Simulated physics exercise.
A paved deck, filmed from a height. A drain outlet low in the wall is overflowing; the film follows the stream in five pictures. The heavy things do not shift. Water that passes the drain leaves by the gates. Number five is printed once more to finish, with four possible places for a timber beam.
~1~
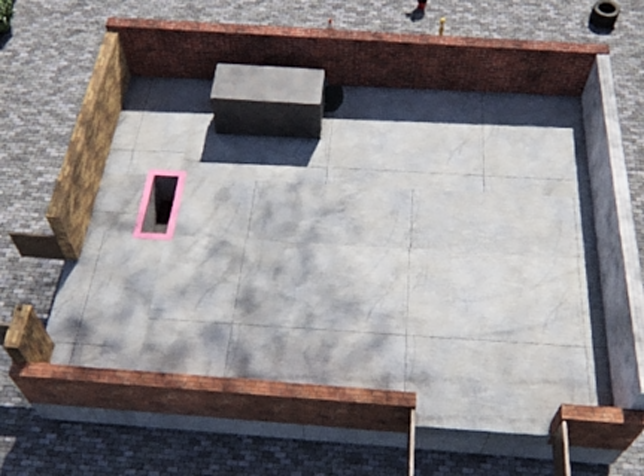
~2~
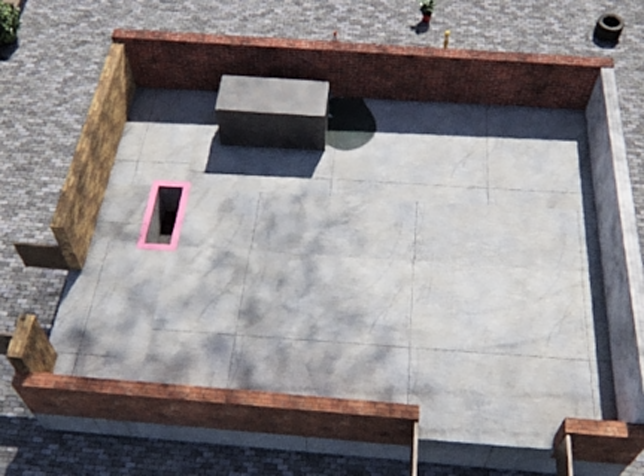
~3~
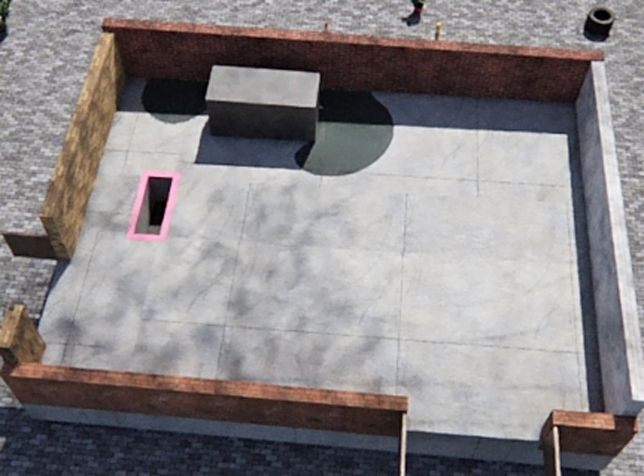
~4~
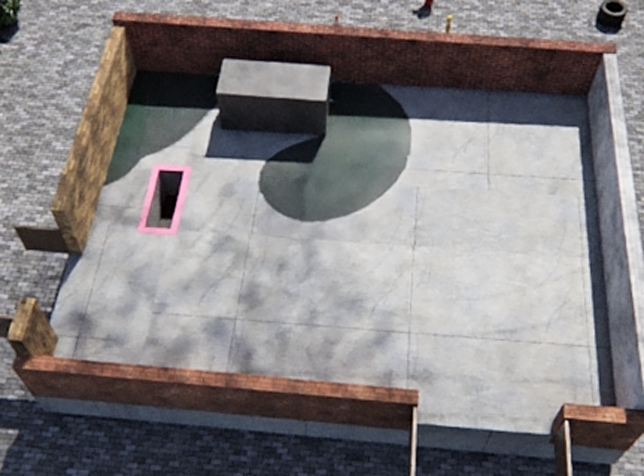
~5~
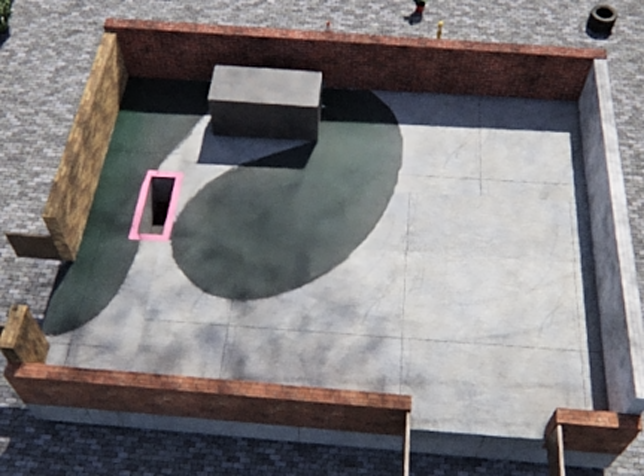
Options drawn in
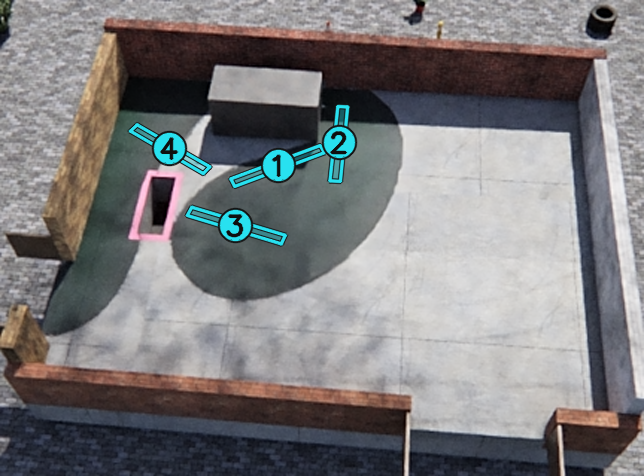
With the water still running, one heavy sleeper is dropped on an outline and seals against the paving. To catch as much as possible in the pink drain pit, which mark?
The best place is 3.
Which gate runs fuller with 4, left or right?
The left gate.
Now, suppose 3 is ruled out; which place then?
Place 4.
In cyan, 1 from (232, 182) to (322, 149); 2 from (335, 181) to (342, 106); 3 from (189, 211) to (283, 239); 4 from (133, 128) to (206, 170).
For place 1, about 13 % of the stream goes into the pink drain pit, about 87 % out by the gates.
For place 2, about 11 % of the stream goes into the pink drain pit, about 88 % out by the gates.
For place 3, about 29 % of the stream goes into the pink drain pit, about 70 % out by the gates.
For place 4, about 17 % of the stream goes into the pink drain pit, about 82 % out by the gates.
